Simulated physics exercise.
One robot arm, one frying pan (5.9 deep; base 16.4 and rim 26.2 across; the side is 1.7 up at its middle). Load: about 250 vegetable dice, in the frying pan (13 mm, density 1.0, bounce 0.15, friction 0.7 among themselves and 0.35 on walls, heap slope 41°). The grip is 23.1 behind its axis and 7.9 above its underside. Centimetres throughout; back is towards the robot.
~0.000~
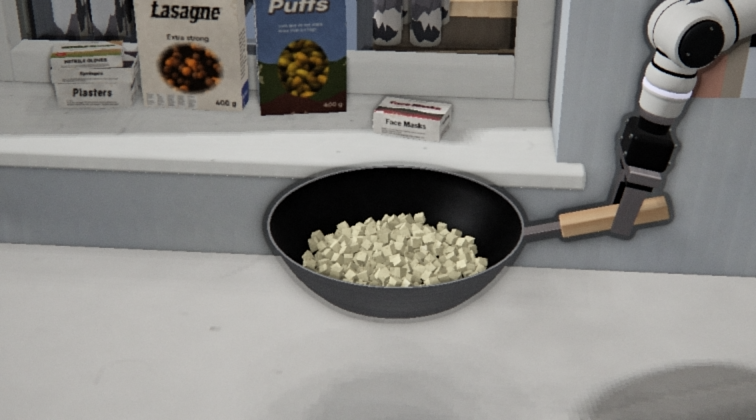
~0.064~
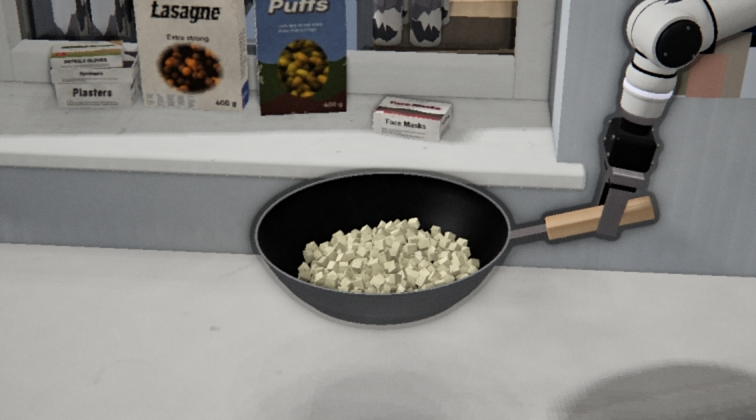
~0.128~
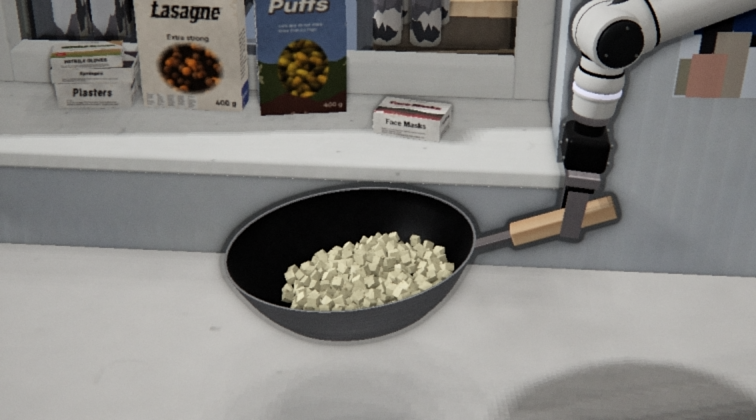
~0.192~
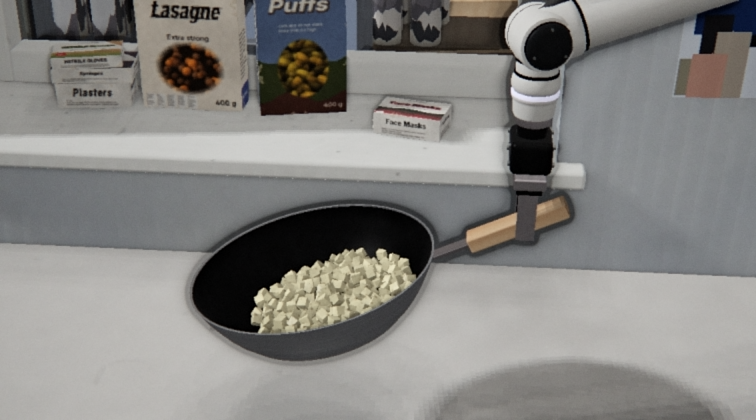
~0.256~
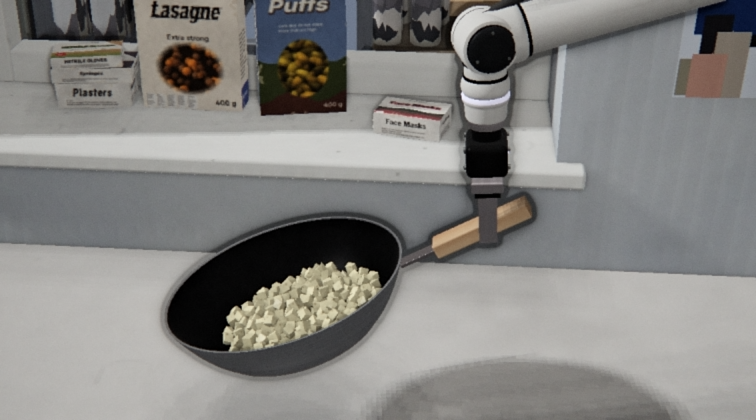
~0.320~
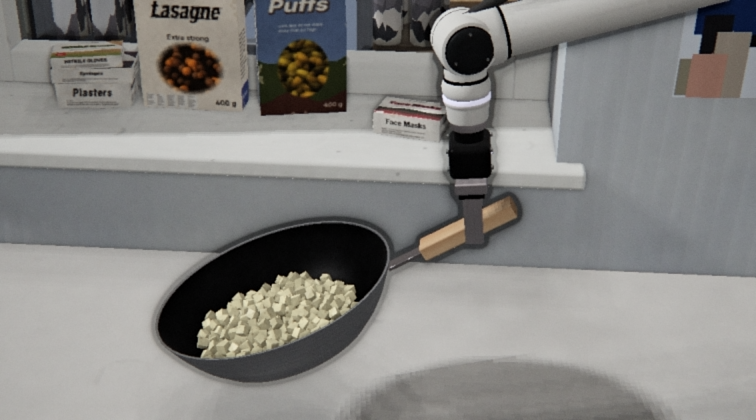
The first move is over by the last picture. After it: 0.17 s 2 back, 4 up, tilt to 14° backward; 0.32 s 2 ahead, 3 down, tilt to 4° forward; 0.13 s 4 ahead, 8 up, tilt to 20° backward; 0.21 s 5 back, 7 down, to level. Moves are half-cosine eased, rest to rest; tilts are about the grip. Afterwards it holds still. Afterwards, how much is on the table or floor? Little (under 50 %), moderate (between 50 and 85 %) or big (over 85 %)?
A big share, over 85 %, ends on the table or floor.
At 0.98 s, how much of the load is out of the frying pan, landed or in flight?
About 65 per cent by then.
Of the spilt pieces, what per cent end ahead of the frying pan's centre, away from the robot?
Roughly 100 per cent.
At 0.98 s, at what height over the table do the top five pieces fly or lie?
Some 57 cm.
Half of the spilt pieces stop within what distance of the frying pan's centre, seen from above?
Roughly 36 cm.
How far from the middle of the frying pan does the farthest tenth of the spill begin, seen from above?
Some 50 cm.
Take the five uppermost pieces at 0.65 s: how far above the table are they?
About 46 cm.
After 0.65 s, tilted 5° backward, highest piece 47 above the table; 141 in the frying pan, 112 in flight or on a rim.
After 0.98 s, tilted 18° backward, highest piece 58 above the table; 91 in the frying pan, 162 in flight or on a rim.
After 1.35 s, level, highest piece 52 above the table; 1 in the frying pan, 252 in flight or on a rim.
After 2.40 s, level, highest piece 3 above the table; 253 on the table or floor.
At rest, 253 on the table or floor. That is 100 % on the table or floor.
